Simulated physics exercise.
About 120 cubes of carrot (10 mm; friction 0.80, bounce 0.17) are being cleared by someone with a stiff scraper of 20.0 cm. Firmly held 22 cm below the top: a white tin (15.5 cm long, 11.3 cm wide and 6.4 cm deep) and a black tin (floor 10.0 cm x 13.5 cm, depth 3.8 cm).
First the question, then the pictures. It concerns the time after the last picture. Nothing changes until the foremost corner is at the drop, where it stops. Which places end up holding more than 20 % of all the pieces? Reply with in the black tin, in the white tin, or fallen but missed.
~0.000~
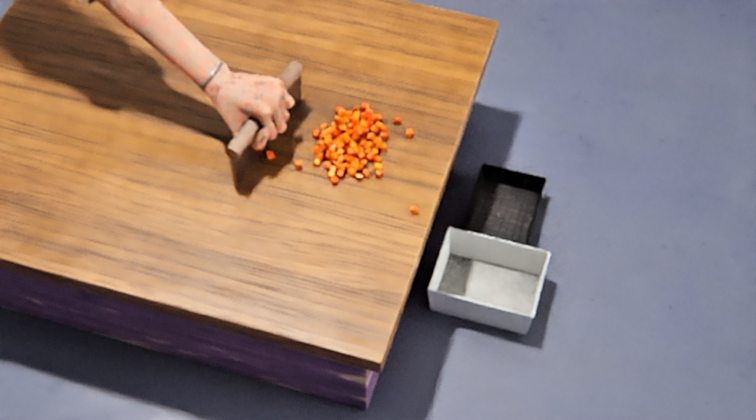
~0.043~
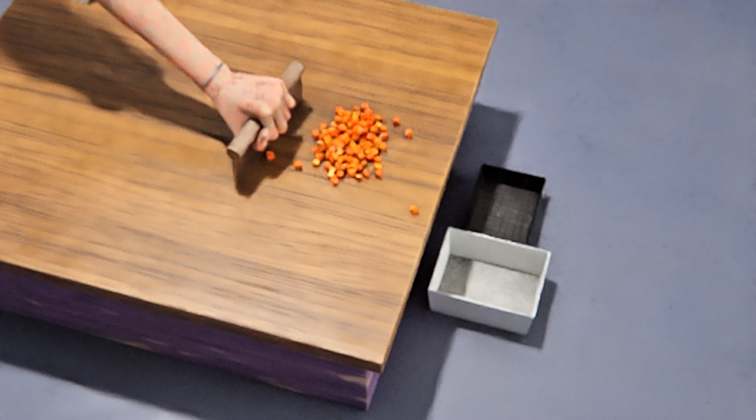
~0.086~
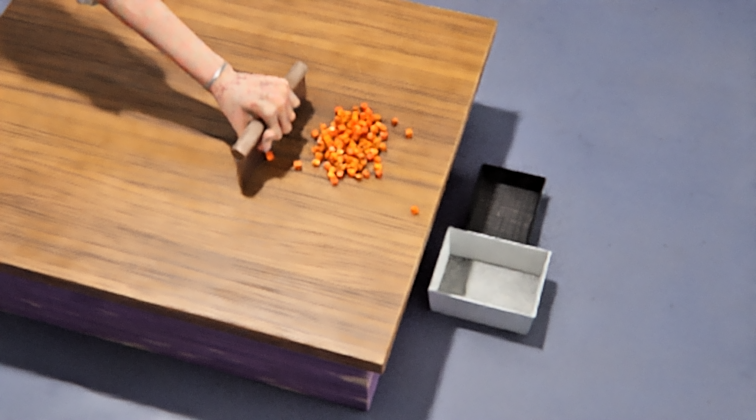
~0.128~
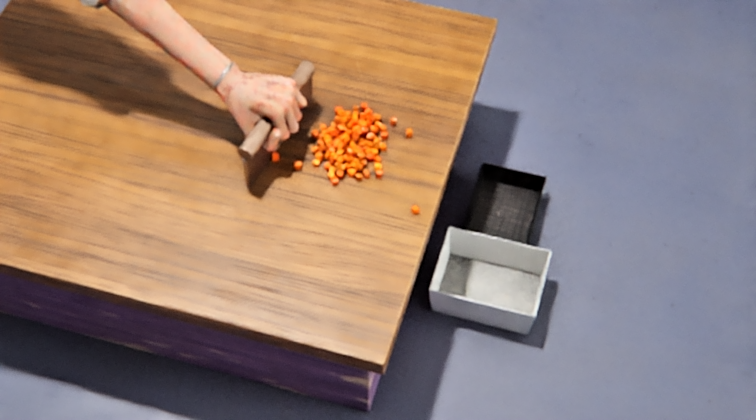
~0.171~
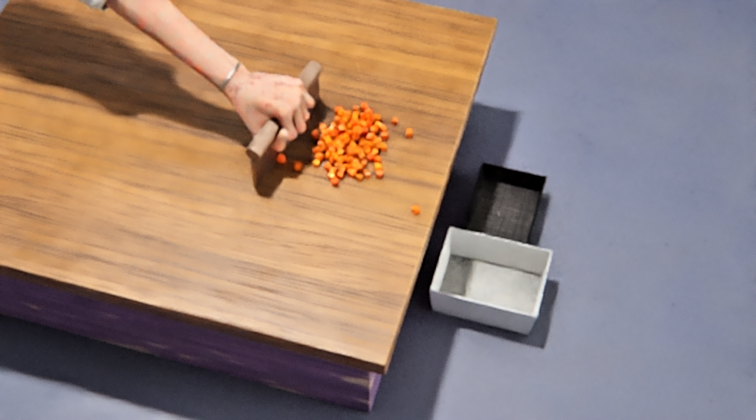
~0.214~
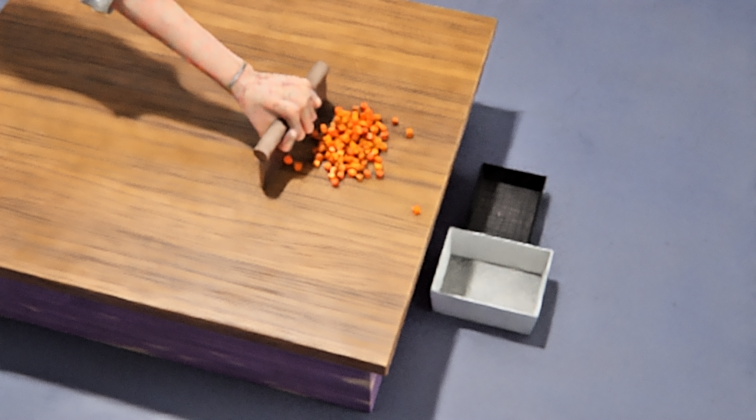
Black tin: Yes; white tin: No; fallen but missed: No.
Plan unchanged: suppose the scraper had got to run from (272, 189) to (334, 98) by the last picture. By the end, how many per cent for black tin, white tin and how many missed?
Black tin 0 percent, white tin 50 percent, missed 10 percent.
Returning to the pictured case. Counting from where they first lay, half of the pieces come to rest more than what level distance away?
It works out at some 20 centimetres.
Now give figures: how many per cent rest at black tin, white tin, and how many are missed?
The black tin catches 50 %, the white tin 10 %, and 5 % is missed.
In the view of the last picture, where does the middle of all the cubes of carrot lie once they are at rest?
About (476, 234).
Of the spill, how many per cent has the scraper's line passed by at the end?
The share comes to roughly 10 per cent.
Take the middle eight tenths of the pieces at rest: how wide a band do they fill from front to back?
I'd guess near 20 cm, give or take.
After 0.62 s, scraper 14 cm from its start, spill 14 cm wide; still on top 100 %.
After 1.02 s, scraper 25 cm from its start, spill 18 cm wide; off the edge, not caught 5 %, still on top 95 %.
Then, at 1.37 s, scraper 27 cm from its start, spill 21 cm wide; white tin 10 %, black tin 50 %, off the edge, not caught 5 %, still on top 35 %.
At rest (2.4 s), white tin 10 %, black tin 50 %, fallen but missed 5 %, still on top 35 %.
